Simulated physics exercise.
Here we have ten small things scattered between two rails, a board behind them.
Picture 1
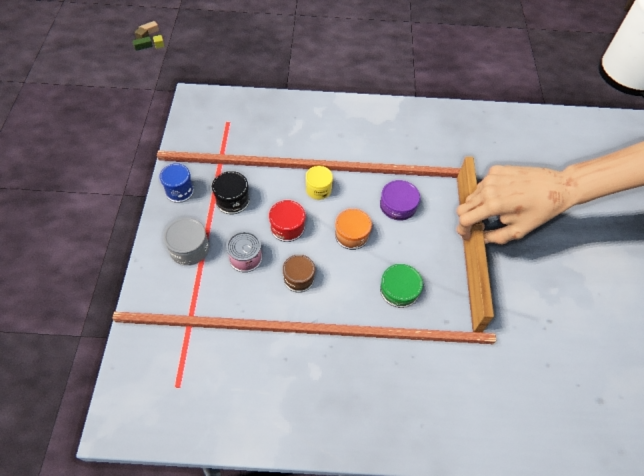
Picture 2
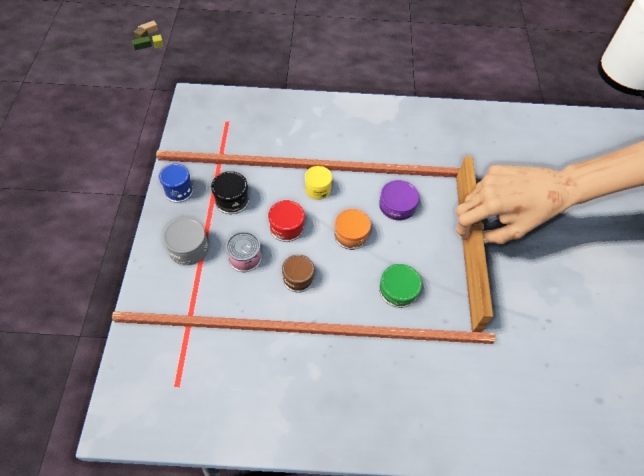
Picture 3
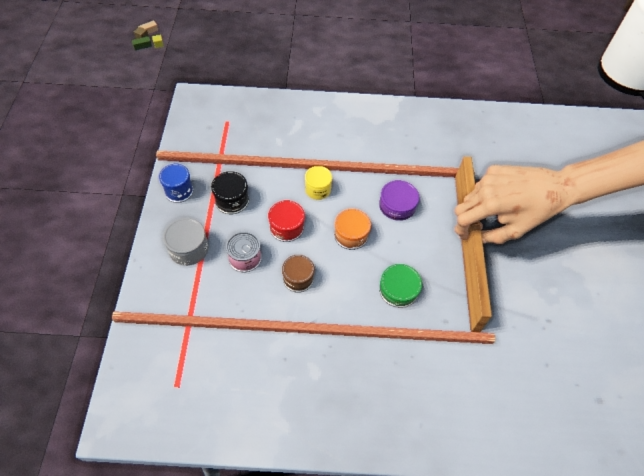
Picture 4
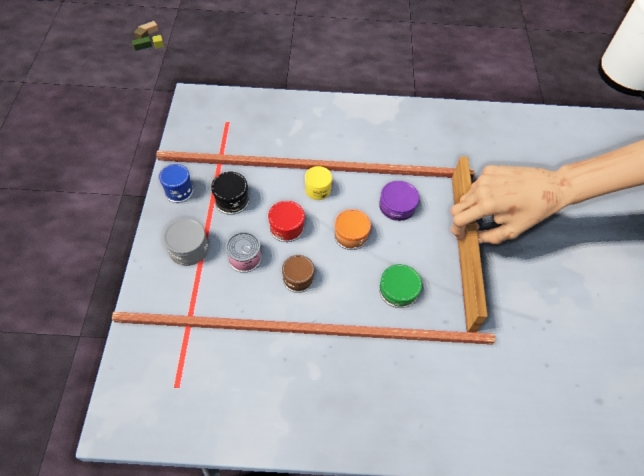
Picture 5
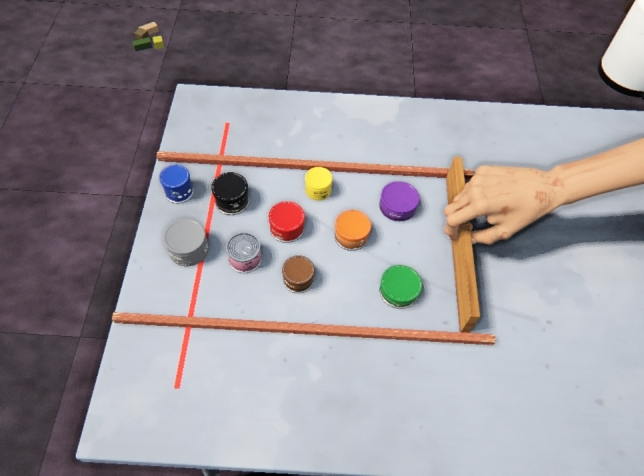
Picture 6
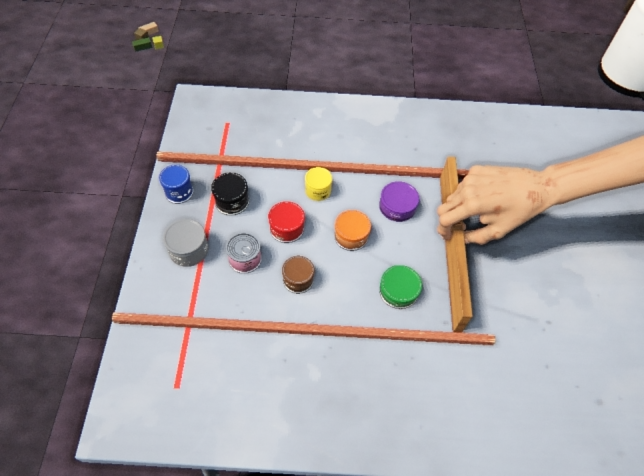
On a pale tabletop, a hand slowly sliding a wooden board slightly left between two rails, ten small colourful containers staying still.
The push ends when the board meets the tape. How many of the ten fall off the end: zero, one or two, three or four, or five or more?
In the end the number that fall off is one or two.
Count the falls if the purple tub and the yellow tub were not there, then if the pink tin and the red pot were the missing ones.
0 in the first case, 1 in the second.
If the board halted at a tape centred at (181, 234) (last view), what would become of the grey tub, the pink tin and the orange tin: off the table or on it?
The grey tub is lost; the pink tin stays on; the orange tin holds on.
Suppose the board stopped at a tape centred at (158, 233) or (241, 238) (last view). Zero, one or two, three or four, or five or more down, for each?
Taking them in turn, five or over; no fall at all.
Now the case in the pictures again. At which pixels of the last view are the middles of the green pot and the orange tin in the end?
Near (172, 294) and (188, 224).
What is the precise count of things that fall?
Exactly 1.
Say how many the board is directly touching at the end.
In contact: 5.
Soon after, none off yet; blue tin at rest near (177, 184); grey tub at rest near (187, 243); black tin at rest near (231, 194).
Then, none off yet; blue tin moving near (169, 183); grey tub moved a little near (175, 246); black tin moved about its own width near (199, 191).
By the end, the number that fall off is one or two; fallen, blue tin.
